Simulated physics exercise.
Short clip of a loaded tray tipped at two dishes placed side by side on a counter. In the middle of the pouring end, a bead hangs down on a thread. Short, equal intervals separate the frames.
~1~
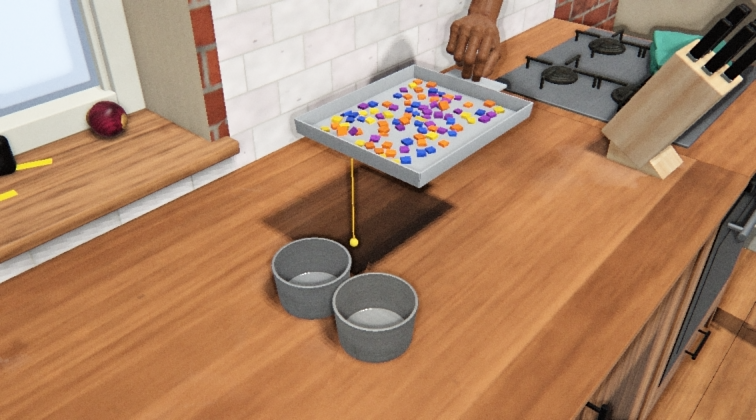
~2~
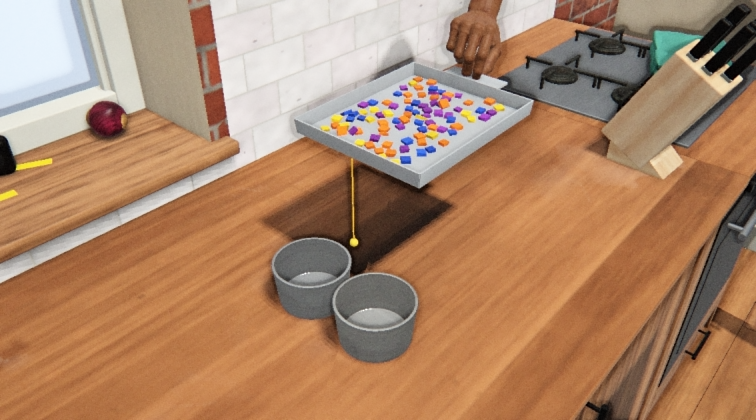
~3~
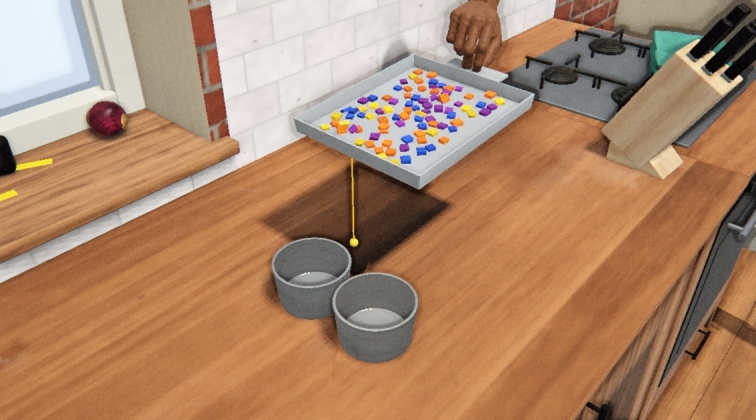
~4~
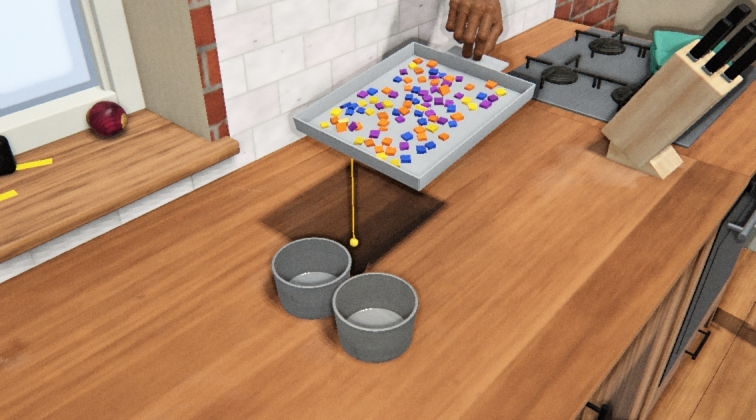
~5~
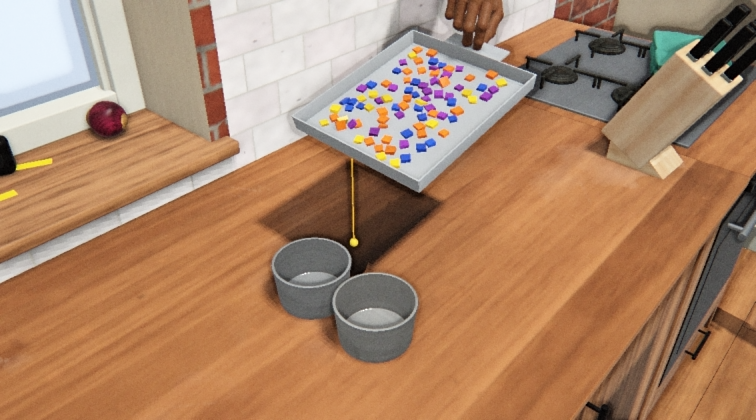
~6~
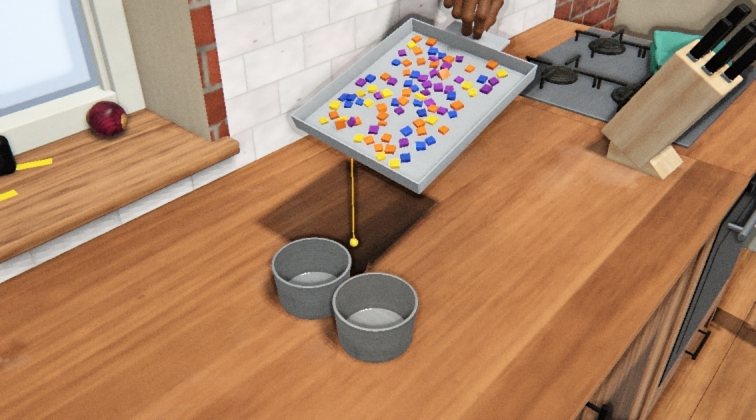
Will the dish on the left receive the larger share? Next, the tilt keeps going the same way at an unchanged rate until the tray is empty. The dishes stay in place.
No, the larger heap is bound to sit in the right dish there.
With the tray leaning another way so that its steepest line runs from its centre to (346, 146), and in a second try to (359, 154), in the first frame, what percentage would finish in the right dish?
Respectively close to 0 and 30 in a hundred.
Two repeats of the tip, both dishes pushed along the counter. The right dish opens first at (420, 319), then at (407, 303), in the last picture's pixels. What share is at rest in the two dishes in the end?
First case: Some 60 %; second case: Some 70 %.
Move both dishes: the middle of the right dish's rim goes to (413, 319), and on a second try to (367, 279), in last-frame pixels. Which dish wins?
First try: The leftmost dish. Second try: The rightmost dish.
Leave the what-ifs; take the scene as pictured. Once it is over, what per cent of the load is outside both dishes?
I'd put it close to 20 per cent.
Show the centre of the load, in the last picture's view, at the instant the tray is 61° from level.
Somewhere around pixel (385, 133) in the last picture.
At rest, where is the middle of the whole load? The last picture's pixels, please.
The centre comes to rest close to (368, 331).
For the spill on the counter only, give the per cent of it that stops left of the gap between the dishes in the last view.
Around 40 per cent, I reckon.
Soon after the last picture, tray tipped steeply; nearly all on the tray; a stray few in the air.
A little later, tray tipped right over; nearly all on the tray; a stray few in the right dish; a stray few outside both.
Later still, tray tipped past a quarter turn; about two thirds in the right dish; about a quarter in the left dish; about a quarter outside both.
At rest, tray tipped past a quarter turn; about two thirds in the right dish; about a quarter in the left dish; about a quarter outside both.
